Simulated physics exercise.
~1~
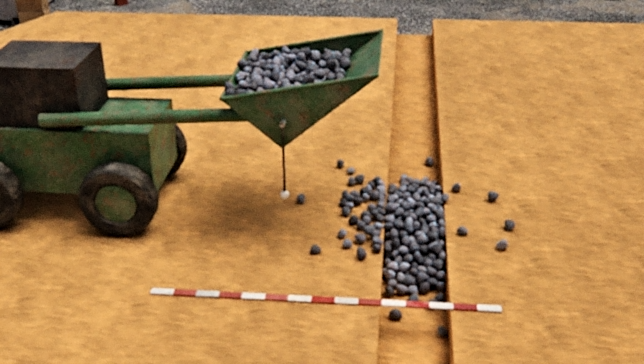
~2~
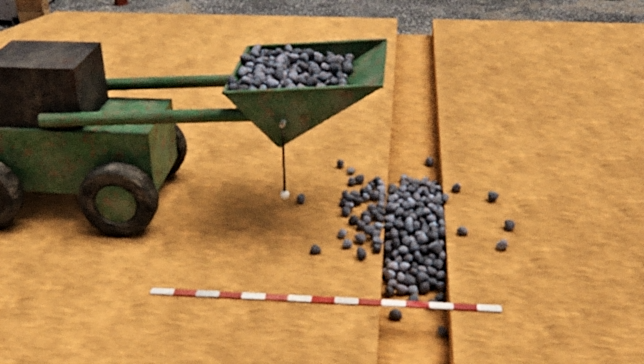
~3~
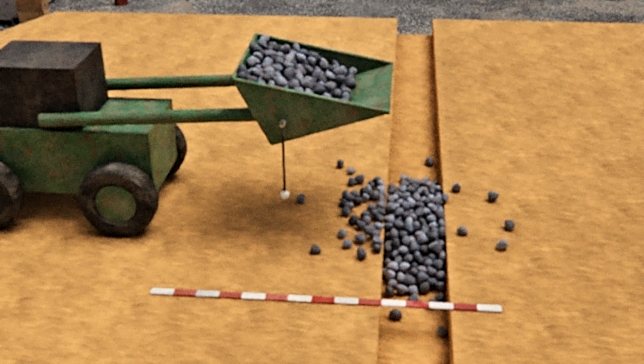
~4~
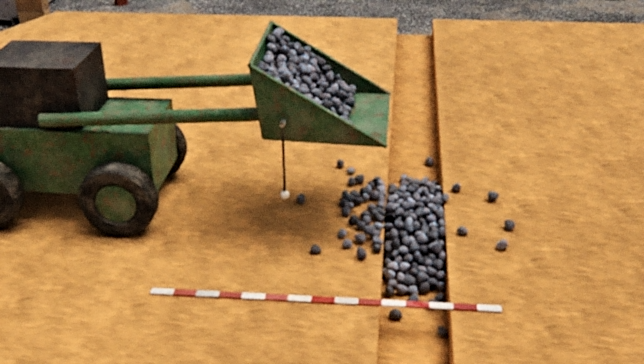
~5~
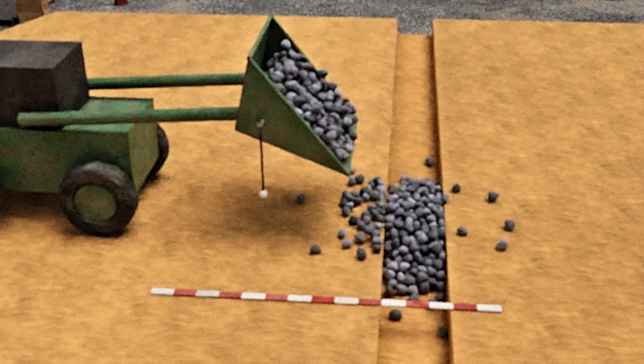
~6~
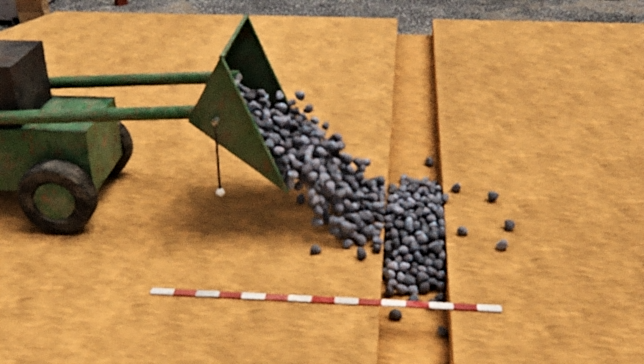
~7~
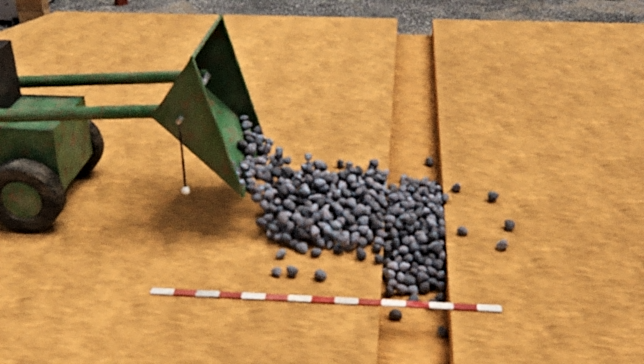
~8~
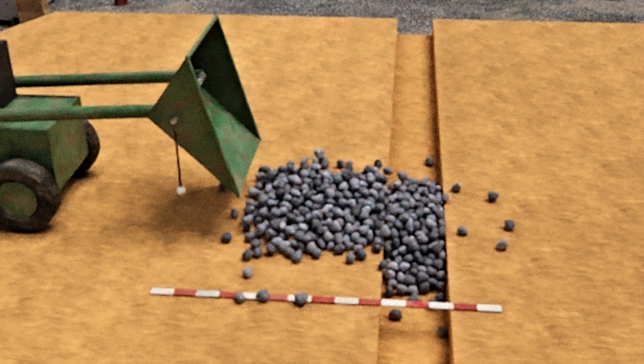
A green loader tips its bucket while backing left, spilling grey stones beside the trench.
